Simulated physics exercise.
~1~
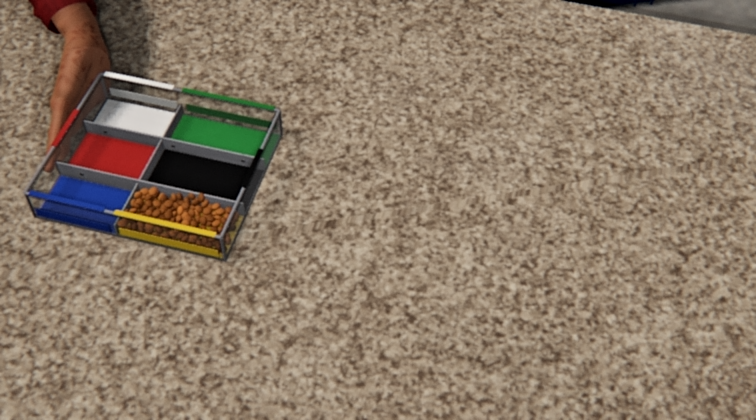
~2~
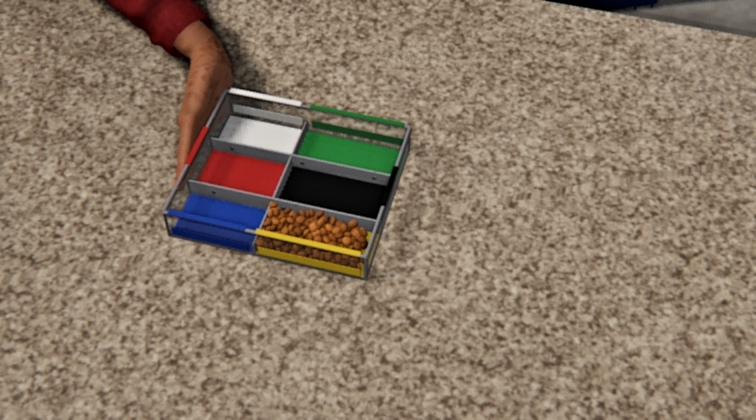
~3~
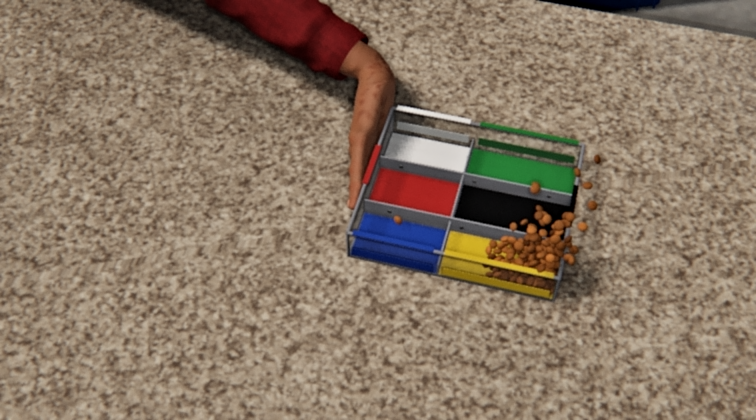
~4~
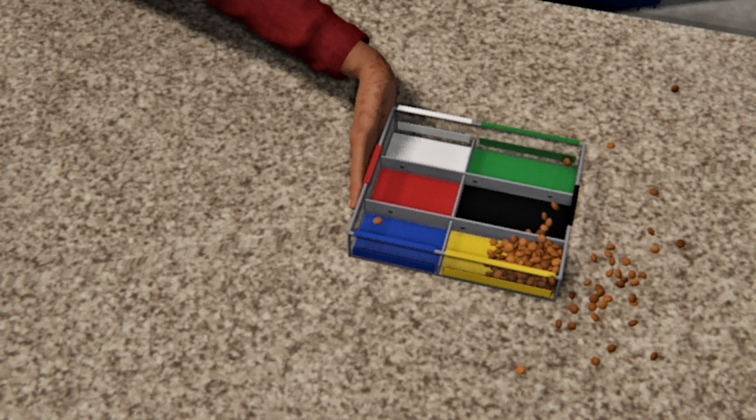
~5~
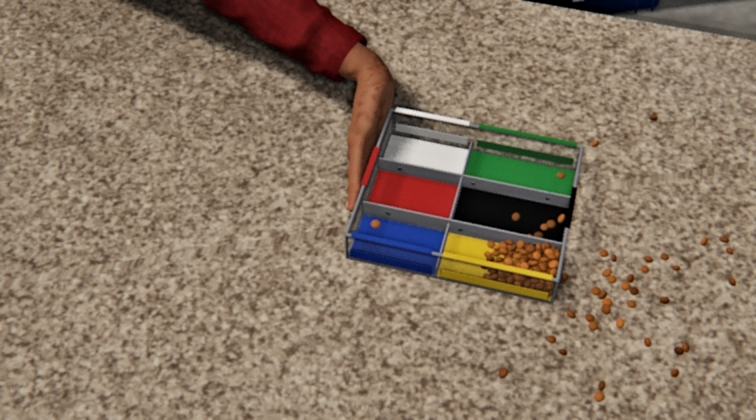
On a speckled stone-like surface, a hand in a red sleeve holds the left side of a tray split into six coloured compartments, with small orange-brown pieces filling the yellow one. The hand pushes the tray to the right, and the pieces stay in place at first. Then the tray halts and the pieces surge to the right, some flying over the side. They scatter across the surface while a few drop into other compartments. At the end the tray sits still, most pieces heaped at the right of the yellow section, a few in the black, and many strewn outside.
